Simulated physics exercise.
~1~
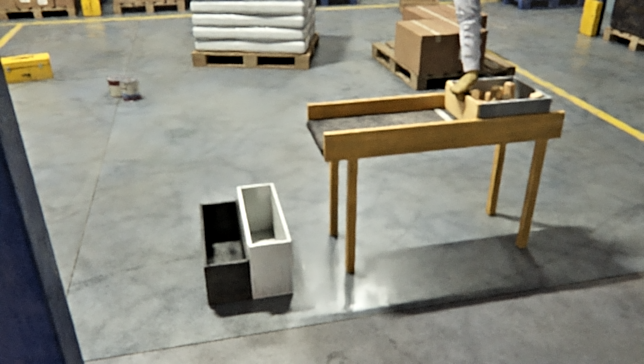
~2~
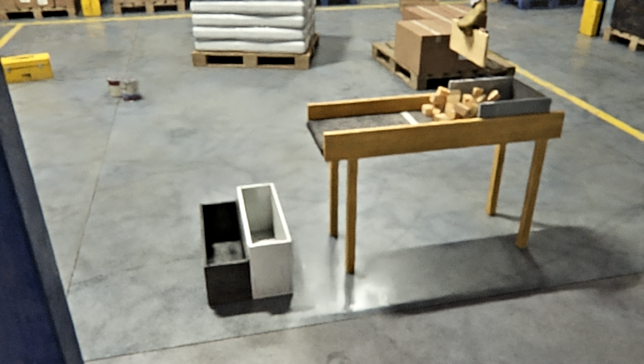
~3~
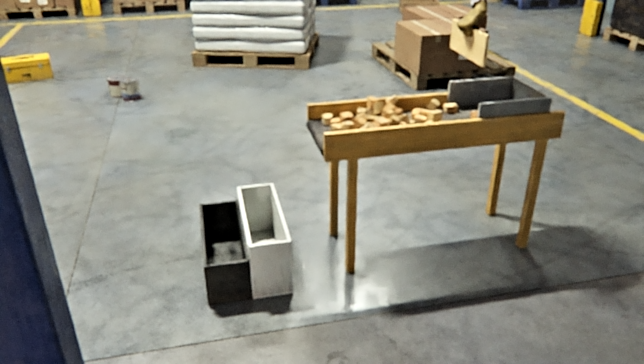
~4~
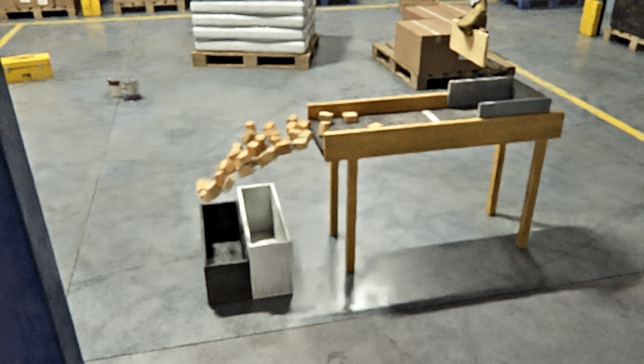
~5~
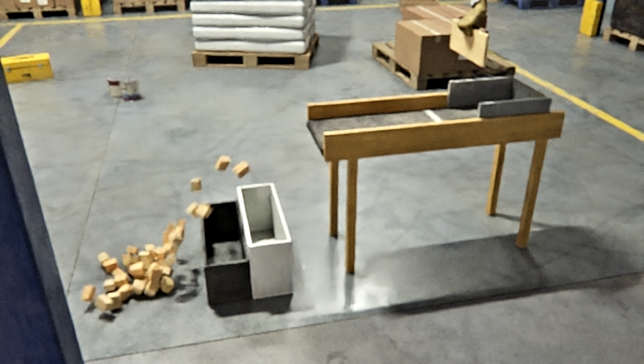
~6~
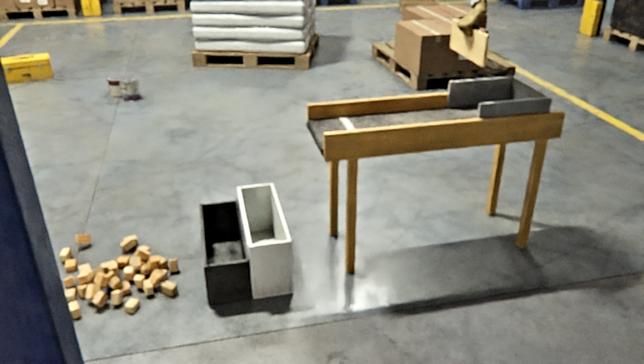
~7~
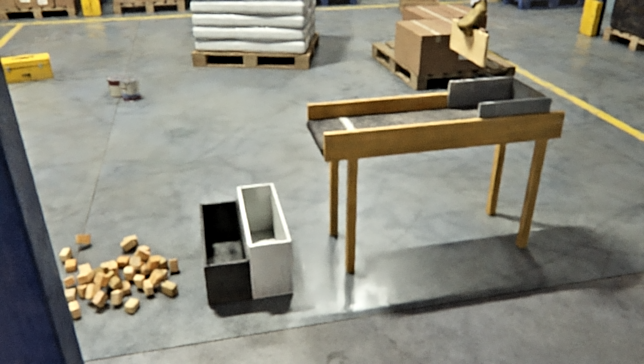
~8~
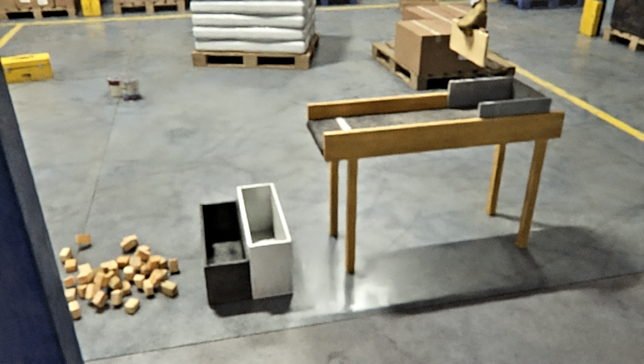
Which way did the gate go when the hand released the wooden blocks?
The gate went up, lifted by the hand and held above the belt.
